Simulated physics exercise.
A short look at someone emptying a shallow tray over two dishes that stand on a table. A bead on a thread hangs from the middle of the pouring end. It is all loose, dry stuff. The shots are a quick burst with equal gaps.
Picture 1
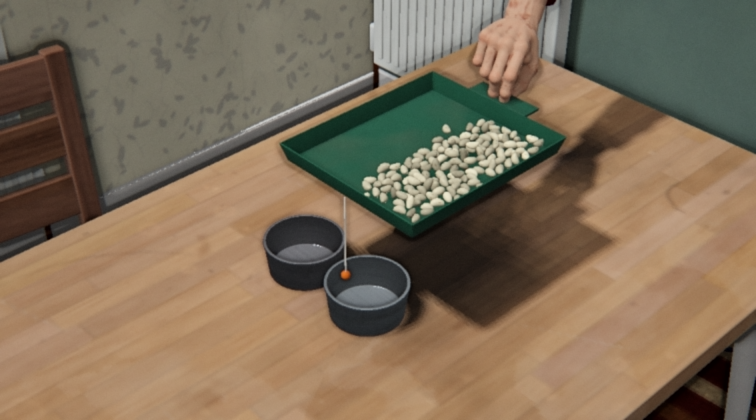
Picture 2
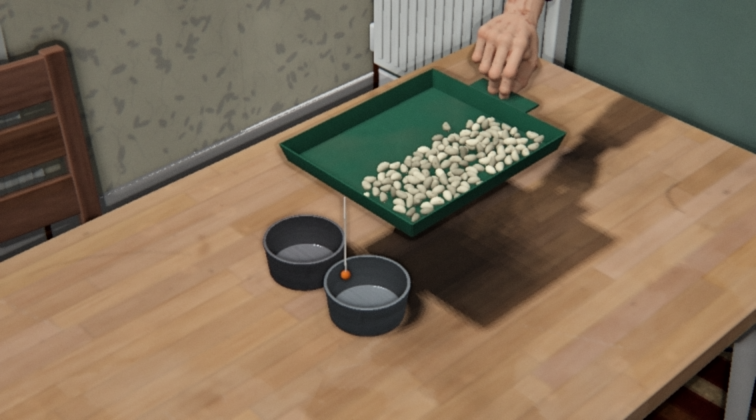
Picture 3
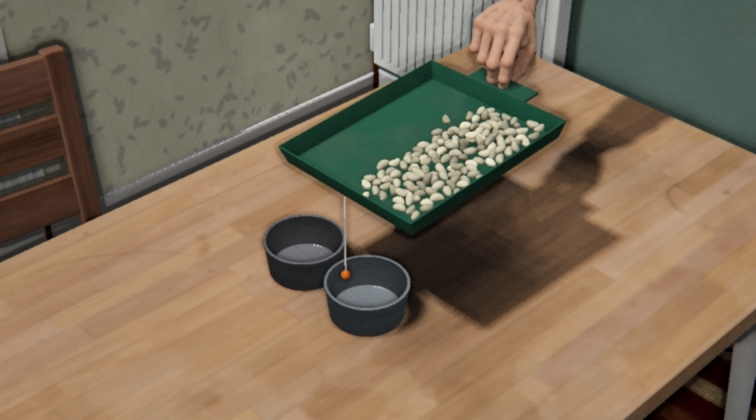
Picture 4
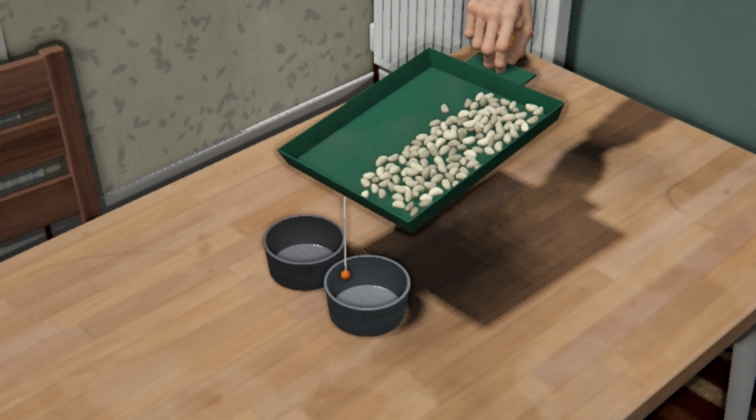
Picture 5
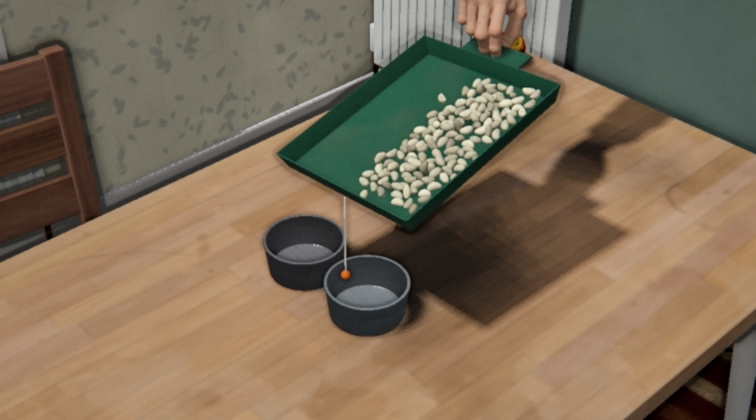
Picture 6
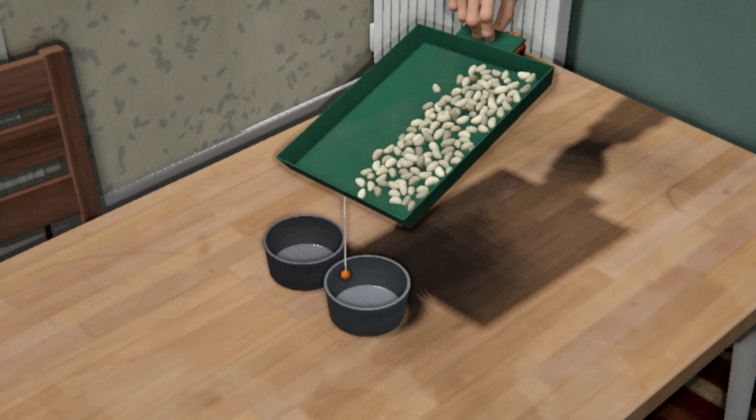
Over two dark dishes on a table, a hand tilts a green tray of white beans.
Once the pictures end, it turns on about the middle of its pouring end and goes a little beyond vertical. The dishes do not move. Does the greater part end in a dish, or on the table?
They take only the smaller part between them.
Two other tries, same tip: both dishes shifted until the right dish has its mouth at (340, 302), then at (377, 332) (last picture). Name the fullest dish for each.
At the first place the left one, at the second the dish on the left.
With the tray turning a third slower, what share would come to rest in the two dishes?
Close to 30 per cent.
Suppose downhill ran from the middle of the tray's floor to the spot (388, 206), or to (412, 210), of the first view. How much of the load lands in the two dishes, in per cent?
The first gives 0 %, the second 0 %.
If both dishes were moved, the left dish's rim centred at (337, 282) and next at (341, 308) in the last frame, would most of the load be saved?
First not half, then less than half.
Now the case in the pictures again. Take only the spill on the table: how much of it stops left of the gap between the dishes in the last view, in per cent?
About 100 per cent.
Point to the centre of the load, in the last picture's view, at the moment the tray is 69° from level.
Close to (326, 174).
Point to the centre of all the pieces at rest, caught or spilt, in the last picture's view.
At about (270, 297).
Just after the last frame, tray tipped steeply; almost all on the tray; about a tenth in the air.
A moment on, tray tipped past a quarter turn; about a tenth on the tray; just a few in the right dish; roughly a quarter in the left dish; roughly half outside both; roughly a quarter in the air.
Further on, tray tipped past a quarter turn; just a few in the right dish; roughly a quarter in the left dish; the larger part outside both.
When it is over, tray tipped past a quarter turn; just a few in the right dish; roughly a quarter in the left dish; the larger part outside both.
